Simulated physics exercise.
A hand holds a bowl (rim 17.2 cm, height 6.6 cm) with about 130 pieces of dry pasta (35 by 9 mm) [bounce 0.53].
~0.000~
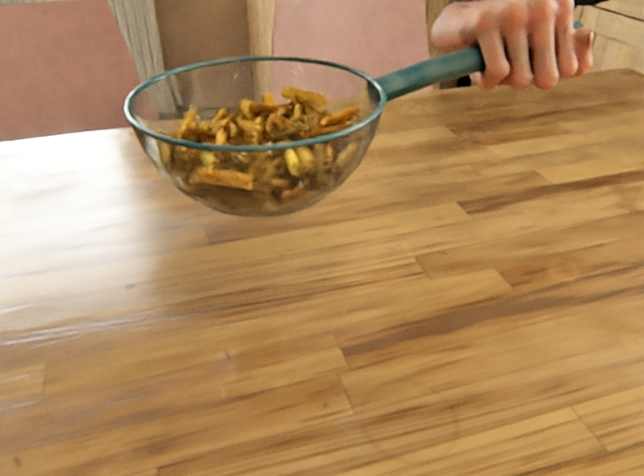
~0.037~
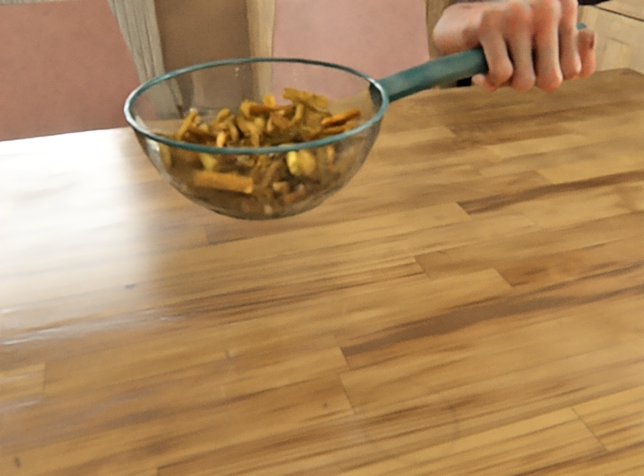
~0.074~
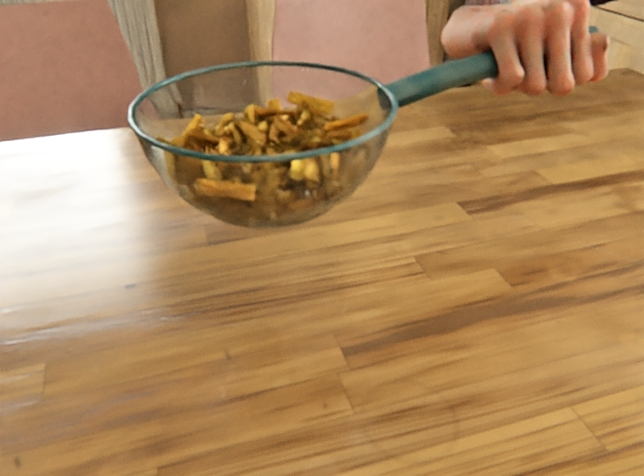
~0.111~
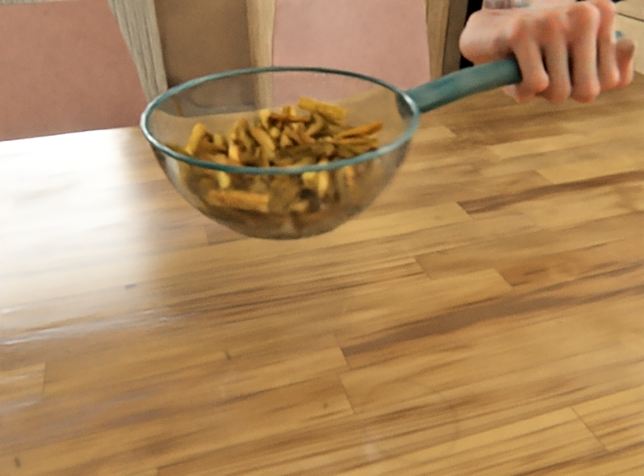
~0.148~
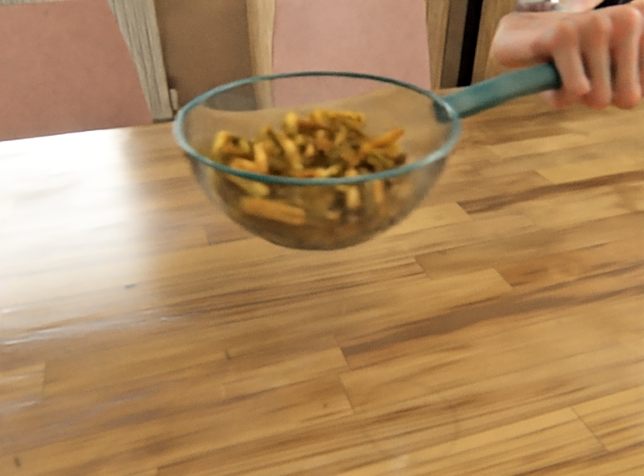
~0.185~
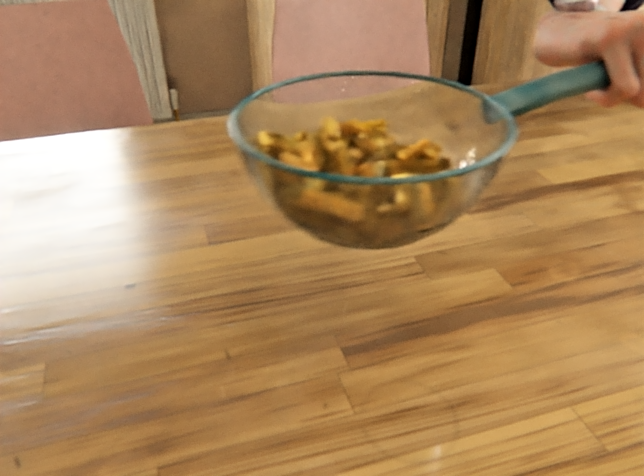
A hand moves a clear bowl of dry pasta to the right above a wooden table.
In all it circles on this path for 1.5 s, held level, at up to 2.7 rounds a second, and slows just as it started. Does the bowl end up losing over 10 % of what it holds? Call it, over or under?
My call: Over.
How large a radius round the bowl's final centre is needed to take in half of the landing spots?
It comes to close to 40 centimetres.
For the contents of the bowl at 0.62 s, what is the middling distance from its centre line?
Distance: Roughly 6.0 cm.
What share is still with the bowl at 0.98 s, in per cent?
Roughly 10 %.
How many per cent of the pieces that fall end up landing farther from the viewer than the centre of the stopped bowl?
Roughly 50 per cent.
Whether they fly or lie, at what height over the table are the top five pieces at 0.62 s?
They're roughly 20 cm up.
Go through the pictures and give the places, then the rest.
In the first frame, bowl at (262, 163); tilt 0 degrees; moved 0.0 cm; top of the load at (276, 112).
In the second frame, bowl at (264, 166); tilt 0 degrees; moved 0.4 cm; top of the load at (277, 113).
In the third frame, bowl at (270, 174); tilt 0 degrees; moved 1.5 cm; top of the load at (319, 118).
In the fourth frame, bowl at (286, 187); tilt 0 degrees; moved 3.3 cm; top of the load at (295, 124).
In the fifth frame, bowl at (319, 198); tilt 0 degrees; moved 5.7 cm; top of the load at (323, 131).
In the sixth frame, bowl at (367, 197); tilt 0 degrees; moved 8.4 cm; top of the load at (352, 138). Its speed is now 1.01 m/s.
After 0.62 s, bowl 50 %, fallen behind where it stops 10 %, in the air 40 %; middle of the pieces not yet landed near (316, 178).
After 0.98 s, fallen left of where it stops 20 %, fallen in front of where it stops 15 %, bowl 10 %, fallen behind where it stops 25 %, fallen right of where it stops 10 %, in the air 15 %; middle of the pieces not yet landed near (188, 181).
Then, at 1.31 s, fallen left of where it stops 30 %, fallen in front of where it stops 20 %, fallen behind where it stops 30 %, fallen right of where it stops 20 %, in the air 5 %; middle of the pieces not yet landed near (58, 89).
Then, at 1.63 s, fallen left of where it stops 30 %, fallen in front of where it stops 20 %, fallen behind where it stops 30 %, fallen right of where it stops 20 %.
At rest (1.9 s), fallen left of where it stops 30 %, fallen in front of where it stops 20 %, fallen behind where it stops 30 %, fallen right of where it stops 20 %.
